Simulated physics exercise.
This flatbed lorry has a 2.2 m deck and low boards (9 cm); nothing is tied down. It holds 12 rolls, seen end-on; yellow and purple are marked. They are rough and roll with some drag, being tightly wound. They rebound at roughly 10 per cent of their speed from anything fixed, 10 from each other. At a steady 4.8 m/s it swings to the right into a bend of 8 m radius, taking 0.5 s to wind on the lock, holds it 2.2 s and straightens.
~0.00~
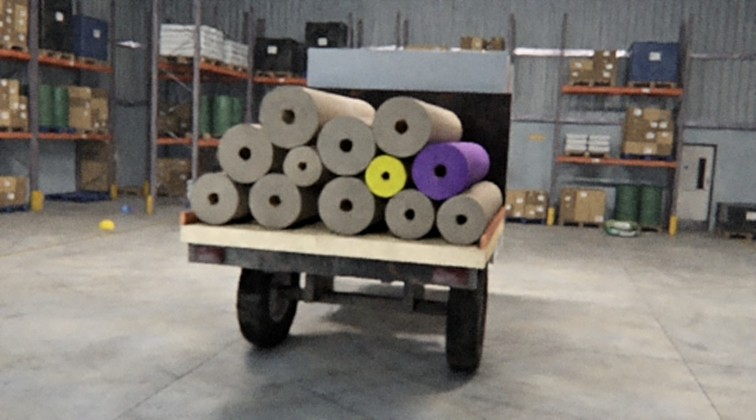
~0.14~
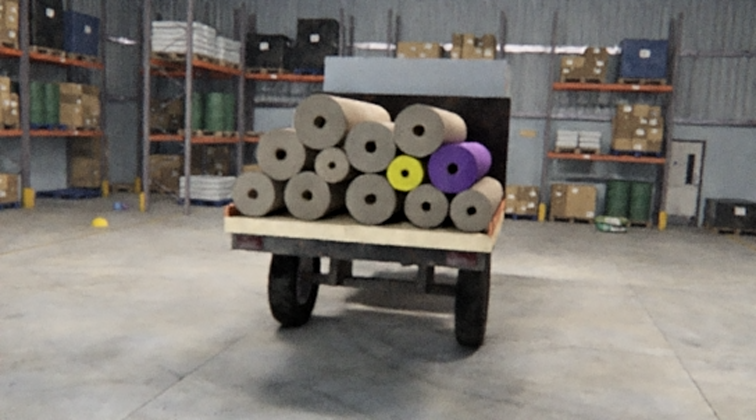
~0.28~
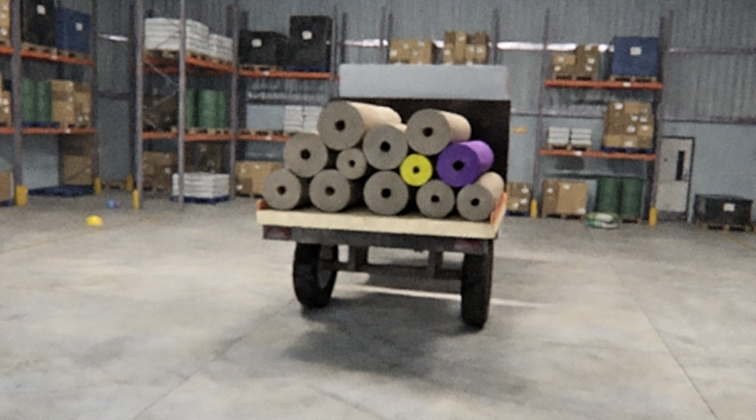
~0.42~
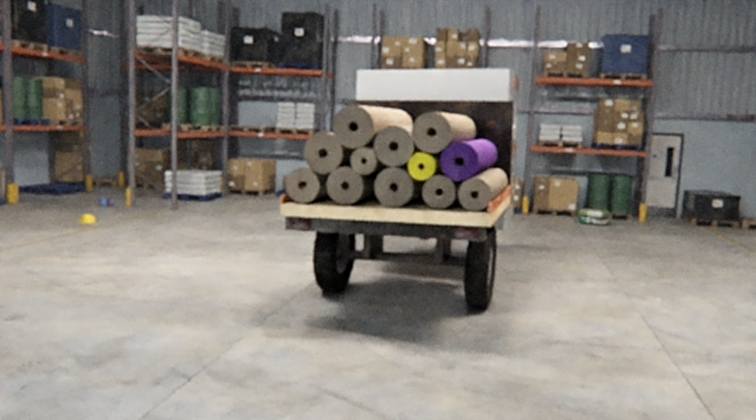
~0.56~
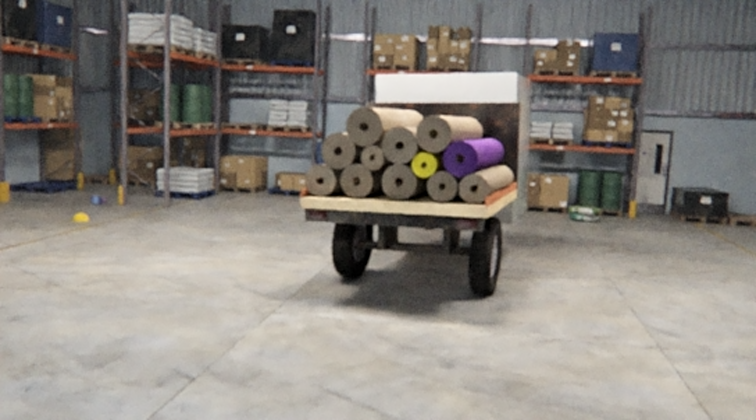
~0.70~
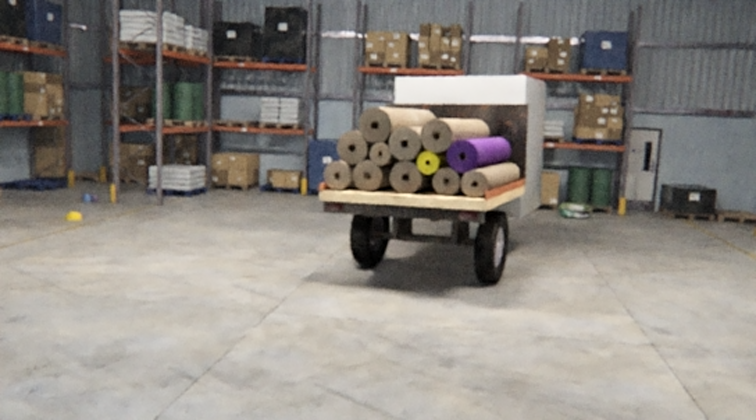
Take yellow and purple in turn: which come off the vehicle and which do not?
The yellow roll stays aboard, the purple is still aboard.
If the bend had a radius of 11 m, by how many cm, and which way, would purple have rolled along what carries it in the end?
About 0 cm to the left.
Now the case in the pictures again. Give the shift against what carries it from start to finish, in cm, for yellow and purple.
Yellow 20, purple 5.
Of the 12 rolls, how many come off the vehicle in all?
The count is 4.
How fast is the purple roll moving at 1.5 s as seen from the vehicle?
About 0.0 m/s.
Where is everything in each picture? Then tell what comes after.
The first picture shows yellow (385, 176), purple (440, 171); 5 of the 12 make up the bottom layer.
The second picture shows yellow (405, 173), purple (452, 169); the deck is level.
The third picture shows yellow (416, 170), purple (458, 166); the deck is a shade lower on the left.
The fourth picture shows yellow (421, 166), purple (459, 162); the deck slopes 2° down to the left.
The fifth picture shows yellow (424, 165), purple (460, 159); the deck slopes 2° down to the left.
The sixth picture shows yellow (428, 163), purple (462, 157); the deck slopes 2° down to the left.
By 1.5 s, yellow is up on others, 90 cm from the right edge; purple is up on others, 45 cm from the right edge; 0 of 12 are off.
By 2.6 s, as before, yellow, purple; 4 of 12 are off.
Finally (3.8 s), yellow is up on others, 90 cm from the right edge; purple is up on others, 40 cm from the right edge; 4 of 12 are off.
